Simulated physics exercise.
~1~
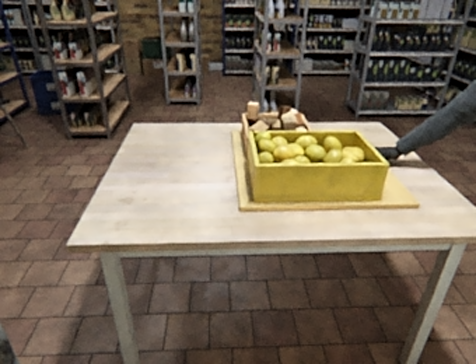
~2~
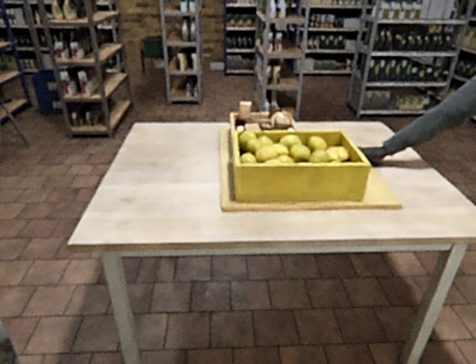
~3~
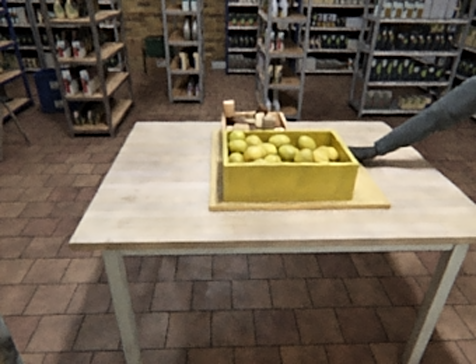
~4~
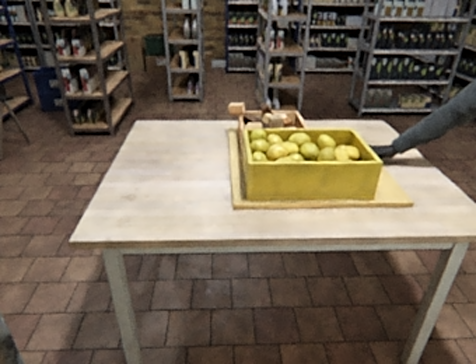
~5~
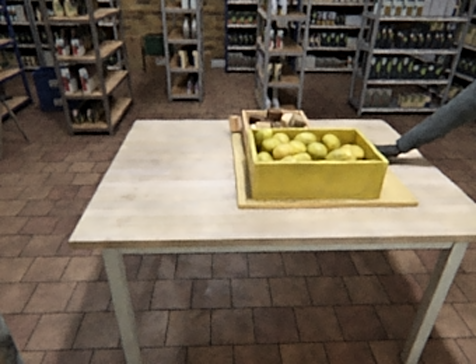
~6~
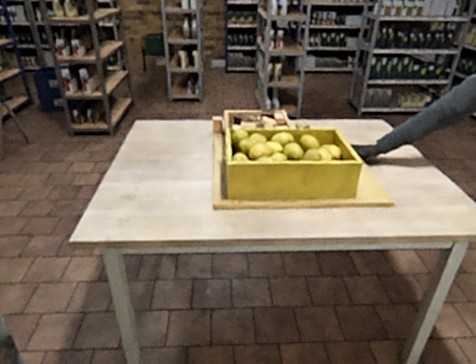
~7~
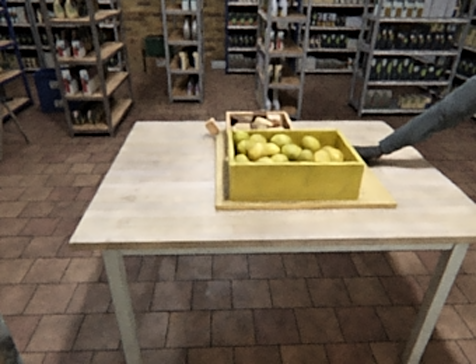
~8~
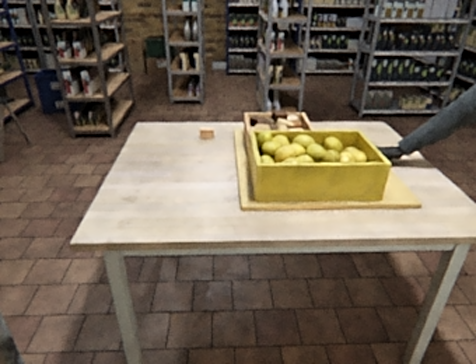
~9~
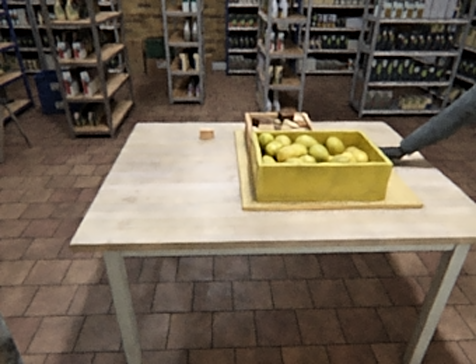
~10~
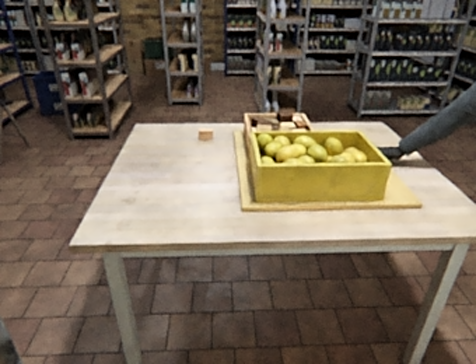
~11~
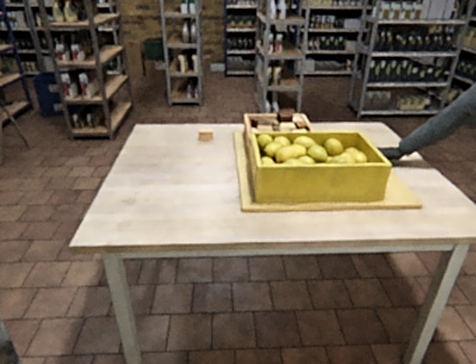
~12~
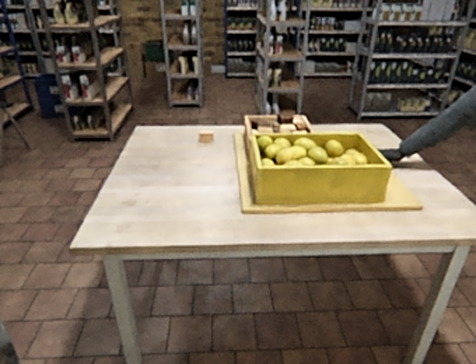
A bright yellow box full of rounded yellow-green goods sits on a board on a pale wooden table, seen from the front and slightly above in a tiled room lined with stocked shelves. Behind it is a smaller wooden box of little blocks, and a dark arm reaches in from the right. The board and both boxes slide left, right, left again and back right. Along the way, a block tips out over the small box's left side onto the table. Everything then rests, with that block lying apart on the left and the yellow box still full.
